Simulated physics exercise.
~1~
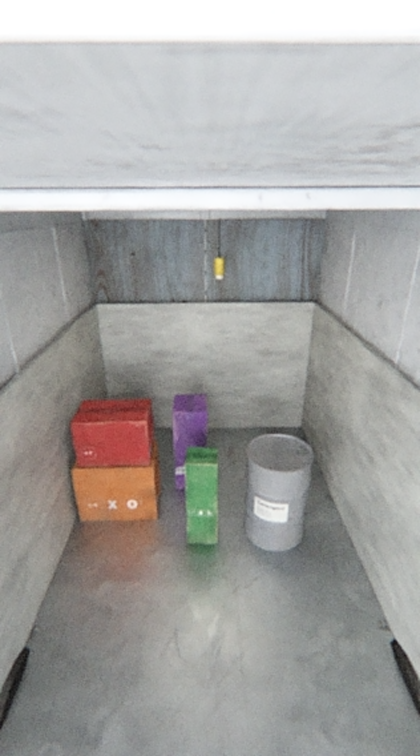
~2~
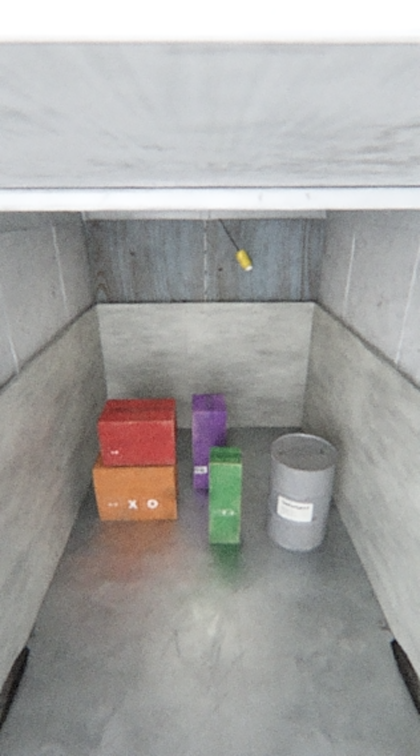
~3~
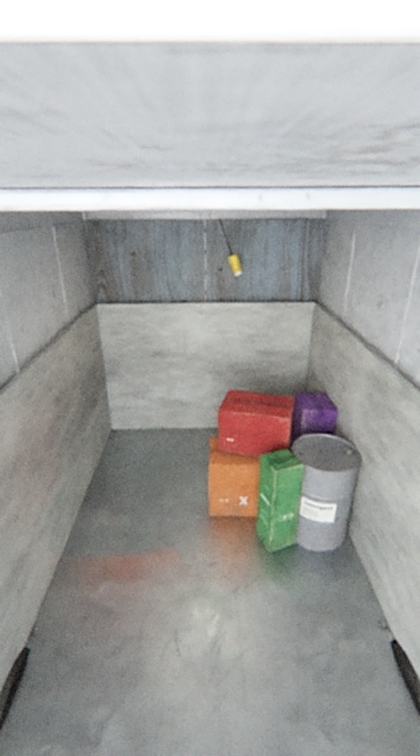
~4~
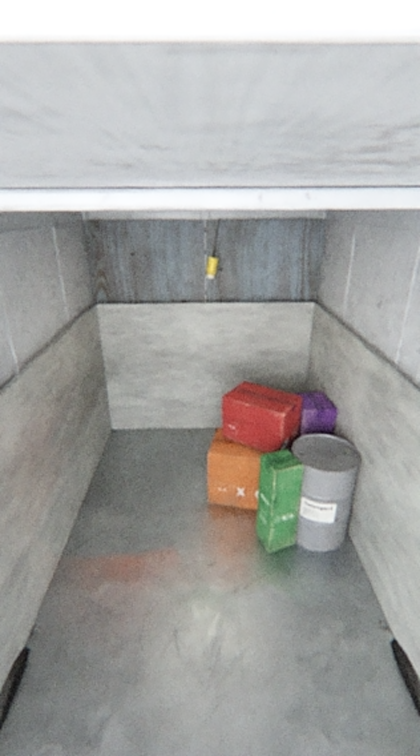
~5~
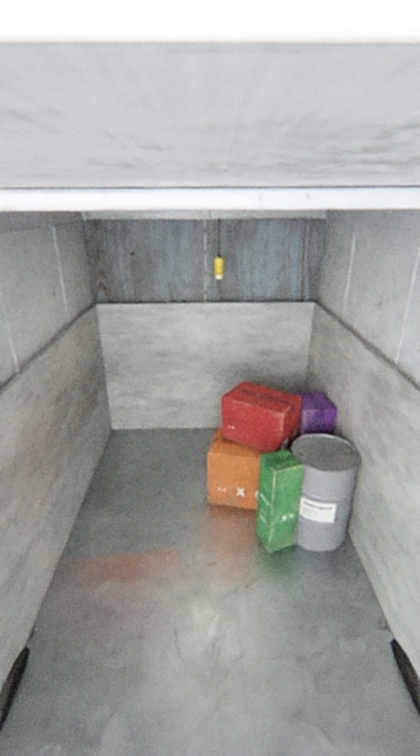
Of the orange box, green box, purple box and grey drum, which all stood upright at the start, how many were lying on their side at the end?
None of them were lying on their side at the end; the orange, green and purple boxes and the grey drum all stayed upright.
